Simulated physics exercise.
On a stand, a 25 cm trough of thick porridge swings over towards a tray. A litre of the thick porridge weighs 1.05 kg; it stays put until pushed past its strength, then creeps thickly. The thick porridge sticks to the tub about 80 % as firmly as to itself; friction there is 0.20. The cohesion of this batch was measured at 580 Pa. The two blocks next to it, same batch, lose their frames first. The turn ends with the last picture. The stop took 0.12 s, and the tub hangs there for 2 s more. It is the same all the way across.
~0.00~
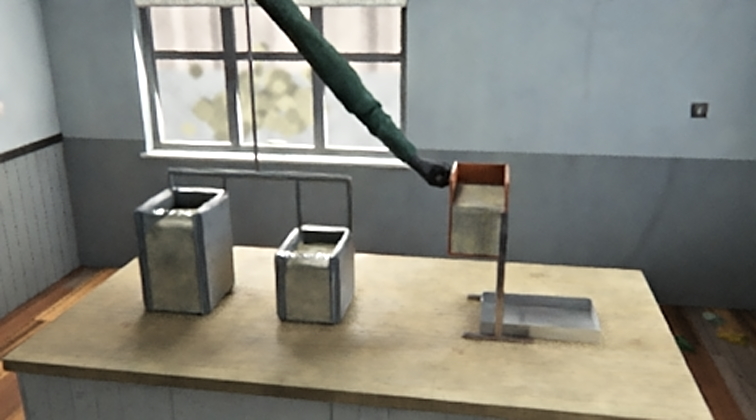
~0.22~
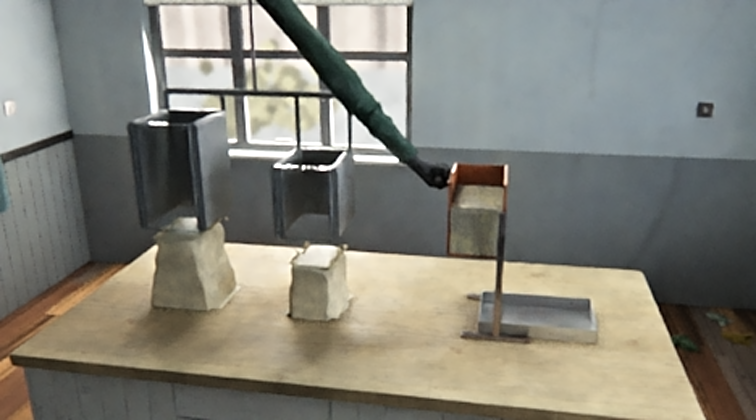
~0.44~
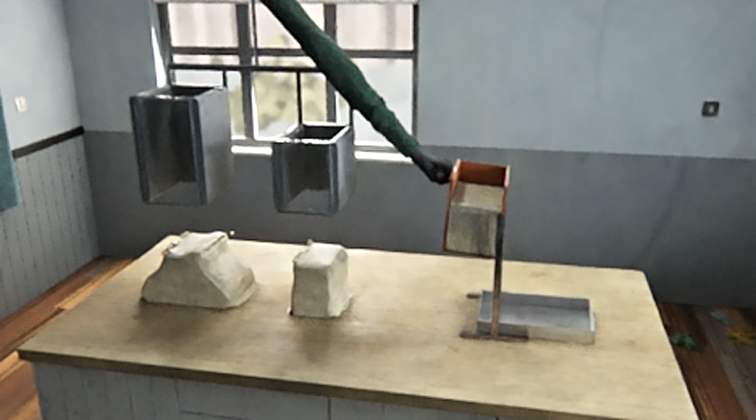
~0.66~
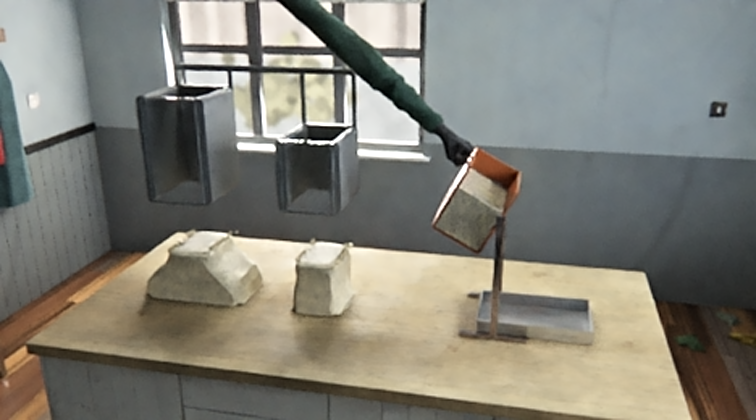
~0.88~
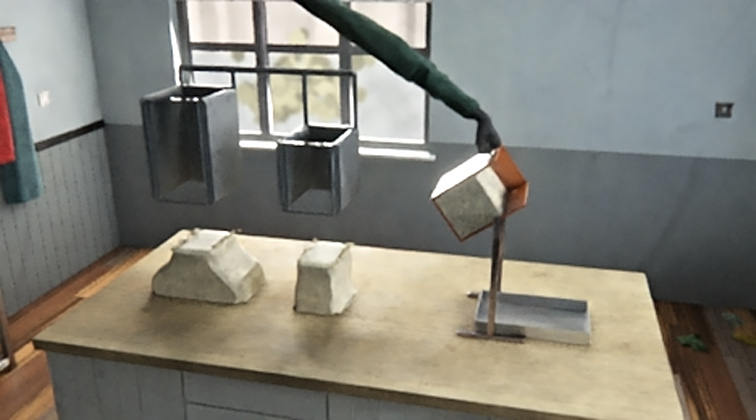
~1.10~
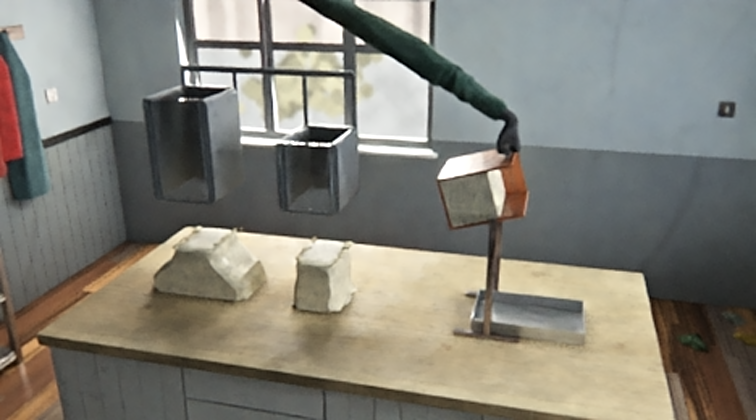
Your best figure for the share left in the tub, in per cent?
It comes to some 100 %.
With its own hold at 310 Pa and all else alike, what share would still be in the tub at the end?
Then about 100 %.
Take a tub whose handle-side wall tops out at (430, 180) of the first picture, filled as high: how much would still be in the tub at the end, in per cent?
In that case some 100 per cent.
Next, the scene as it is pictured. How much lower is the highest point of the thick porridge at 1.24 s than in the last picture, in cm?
Roughly 0 cm.
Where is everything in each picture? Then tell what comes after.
In the first frame, handle-side rim at (453, 182), tilt 0 degrees; top of the thick porridge at (456, 205); blocks stand 33 cm, 21 cm (left to right).
In the second frame, handle-side rim at (452, 183), tilt 0 degrees; top of the thick porridge at (454, 207); blocks stand 29 cm, 21 cm (left to right).
In the third frame, handle-side rim at (453, 181), tilt 5 degrees; top of the thick porridge at (455, 204); blocks stand 22 cm, 20 cm (left to right).
In the fourth frame, handle-side rim at (471, 167), tilt 28 degrees; top of the thick porridge at (459, 188); blocks stand 21 cm, 20 cm (left to right).
In the fifth frame, handle-side rim at (496, 163), tilt 54 degrees; top of the thick porridge at (473, 177); blocks stand 21 cm, 20 cm (left to right).
In the sixth frame, handle-side rim at (511, 167), tilt 73 degrees; top of the thick porridge at (488, 174); blocks stand 21 cm, 20 cm (left to right).
After 1.24 s, the tub is at 74 degrees and holds 100 %.
After 1.41 s, the tub is at 74 degrees and holds 100 %.
After 1.58 s, the tub is at 74 degrees and holds 100 %.
After 1.75 s, the tub is at 74 degrees and holds 100 %.
After 3.10 s, at the end, the tub is at 74 degrees and holds 100 %.
